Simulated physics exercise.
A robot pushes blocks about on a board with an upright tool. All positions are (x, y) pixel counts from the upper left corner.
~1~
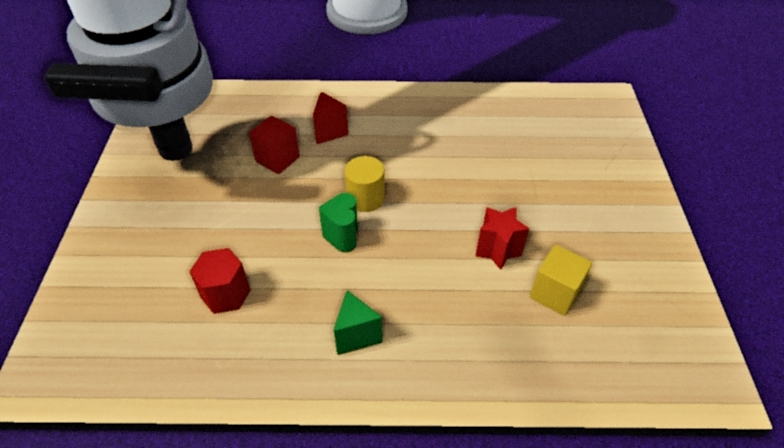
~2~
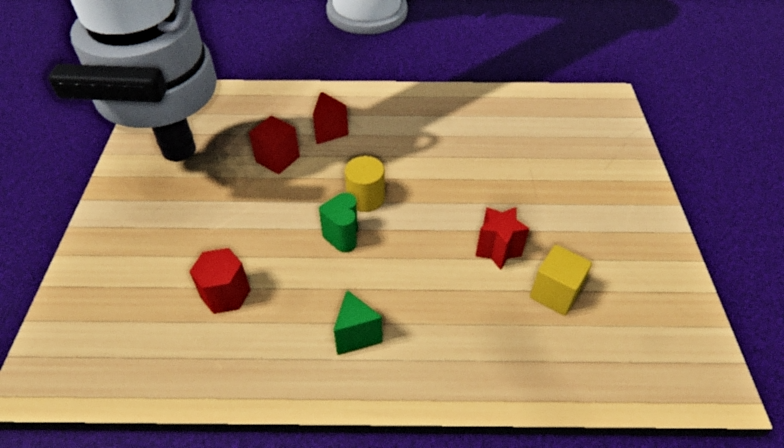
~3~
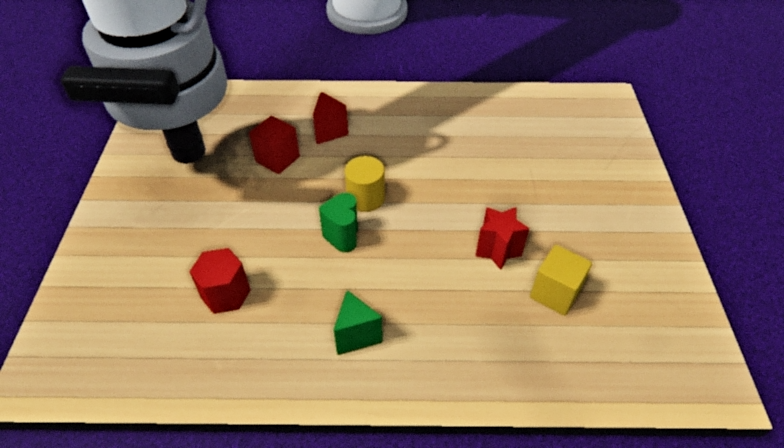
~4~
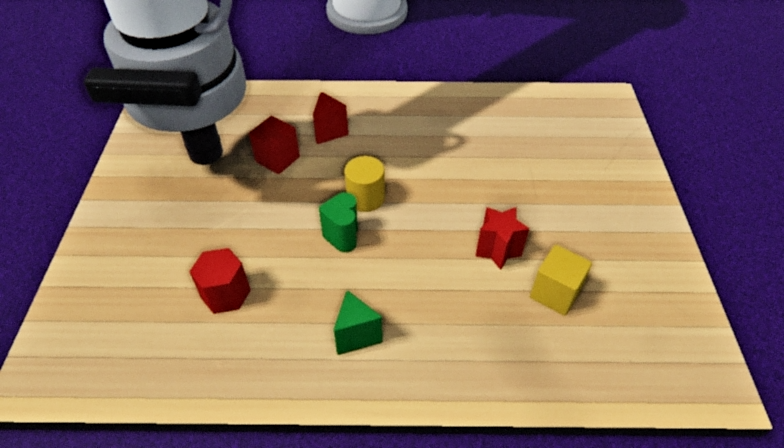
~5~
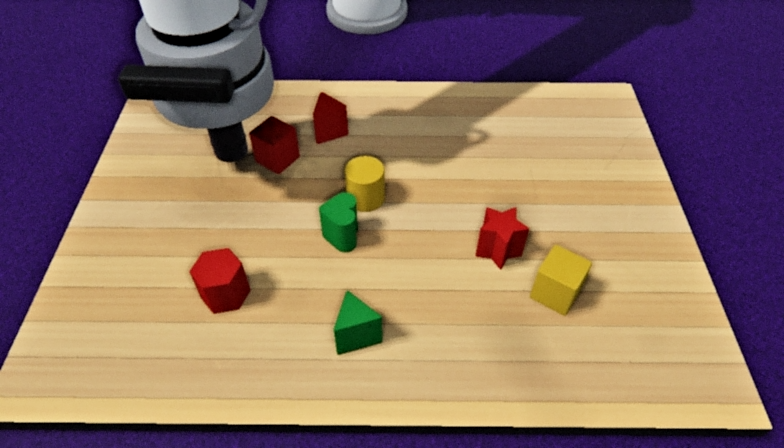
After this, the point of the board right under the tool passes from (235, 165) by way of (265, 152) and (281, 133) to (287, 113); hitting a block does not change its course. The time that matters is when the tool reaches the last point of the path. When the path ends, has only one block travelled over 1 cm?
Short answer: Yes.
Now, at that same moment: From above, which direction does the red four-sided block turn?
From above, the turn goes clockwise.
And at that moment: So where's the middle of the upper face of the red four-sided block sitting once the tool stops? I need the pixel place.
About (303, 122).
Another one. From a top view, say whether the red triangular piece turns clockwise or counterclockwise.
It goes round opposite to clock hands.
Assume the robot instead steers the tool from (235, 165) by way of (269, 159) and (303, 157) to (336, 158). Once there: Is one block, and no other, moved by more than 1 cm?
That would be a no.
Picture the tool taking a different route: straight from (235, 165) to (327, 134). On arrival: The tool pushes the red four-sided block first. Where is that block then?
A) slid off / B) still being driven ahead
A - slid off.
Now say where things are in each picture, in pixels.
In the first picture, tip of the tool (176, 151), middles of tops, red four-sided block (272, 130), red triangular piece (327, 103).
In the second picture, tool (180, 151), nothing pushed.
In the third picture, tool (189, 153), nothing pushed.
In the fourth picture, tool (207, 155), nothing pushed.
In the fifth picture, tool (232, 152), red four-sided block (272, 130), red triangular piece (327, 103).
On the path given first. One third of the way, tool (264, 139); red four-sided block (298, 125), turned 30° clockwise.
Two thirds of the way, tool (279, 119); red four-sided block (303, 122), turned 55° clockwise; red triangular piece (331, 103), turned 20° anticlockwise.
At the end, tool (285, 100); red four-sided block (303, 122), turned 55° clockwise; red triangular piece (331, 103), turned 20° anticlockwise.
